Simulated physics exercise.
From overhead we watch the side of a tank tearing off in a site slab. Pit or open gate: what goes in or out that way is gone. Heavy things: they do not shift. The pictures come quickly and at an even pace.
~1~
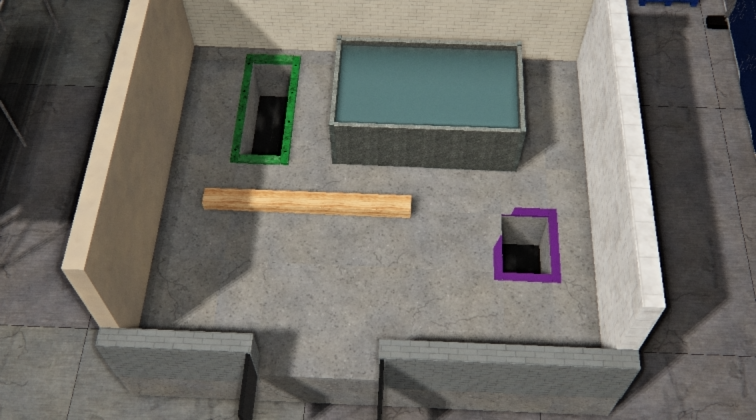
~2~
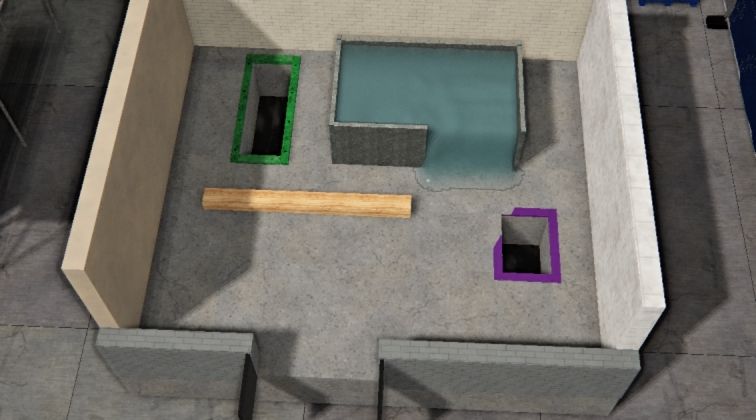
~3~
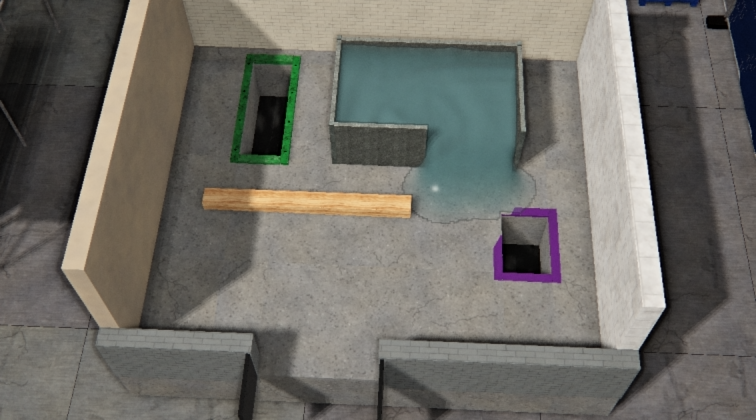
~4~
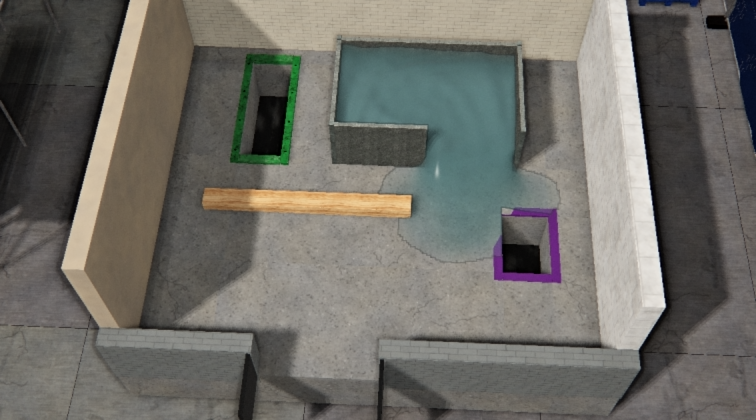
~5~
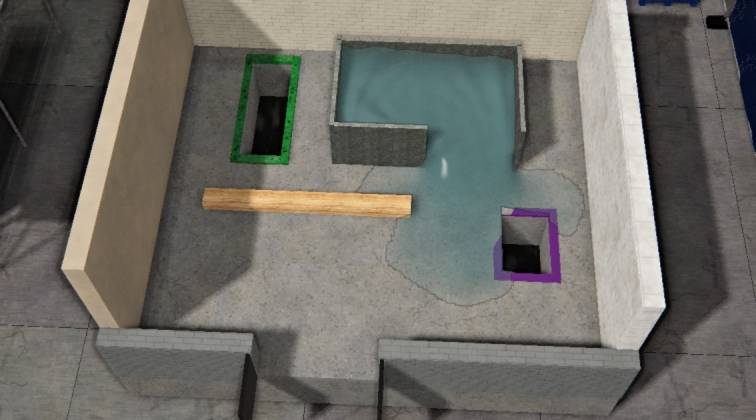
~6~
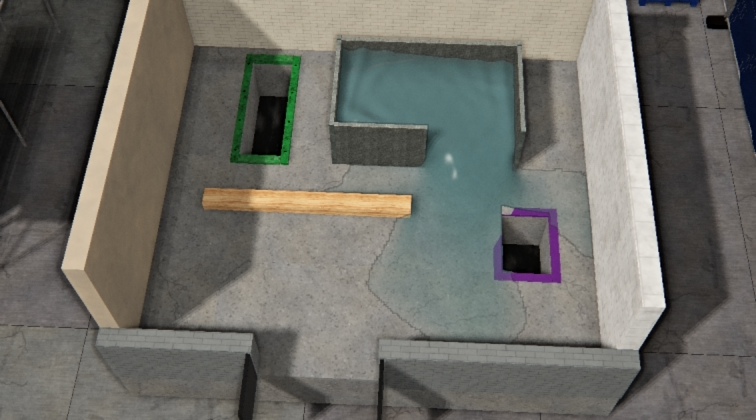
Water poured from an open tank as part of its front side gave way, spreading across the gray floor past the right end of a wooden beam and around the purple-edged pit.
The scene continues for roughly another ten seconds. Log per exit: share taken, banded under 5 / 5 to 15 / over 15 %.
In order: The gate is left holding a modest amount - five to fifteen per cent; the green pit is left holding a tiny amount - below five per cent; the purple pit is left holding a hefty amount - past fifteen per cent.
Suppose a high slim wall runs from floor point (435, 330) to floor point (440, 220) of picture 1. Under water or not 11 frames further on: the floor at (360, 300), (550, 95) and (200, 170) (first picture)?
First submerged, second spared, third spared.
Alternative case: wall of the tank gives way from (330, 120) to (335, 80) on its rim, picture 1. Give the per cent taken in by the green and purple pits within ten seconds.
The green pit takes 55 per cent and the purple pit 2 per cent.
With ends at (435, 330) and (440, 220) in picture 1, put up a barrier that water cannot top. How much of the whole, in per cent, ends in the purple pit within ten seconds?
Purple: About 55 %.
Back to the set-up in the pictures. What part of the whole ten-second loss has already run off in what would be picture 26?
Roughly 60 percent.
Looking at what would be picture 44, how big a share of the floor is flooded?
Some 75 per cent.
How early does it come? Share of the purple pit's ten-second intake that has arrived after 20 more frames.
By my reckoning, 60 percent.
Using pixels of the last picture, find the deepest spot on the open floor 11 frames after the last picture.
At about (594, 372).
A moment on, water covers 35 % of the floor; the gate 0 %, the green pit 0 %, the purple pit 11 %.
Next, water covers 40 % of the floor; the gate 3 %, the green pit 0 %, the purple pit 19 %.
Then, water covers 50 % of the floor; the gate 6 %, the green pit 0 %, the purple pit 30 %.
Later, water covers 75 % of the floor; the gate 10 %, the green pit 0 %, the purple pit 42 %.
In the end, water covers 85 % of the floor; the gate 12 %, the green pit 0 %, the purple pit 50 %.
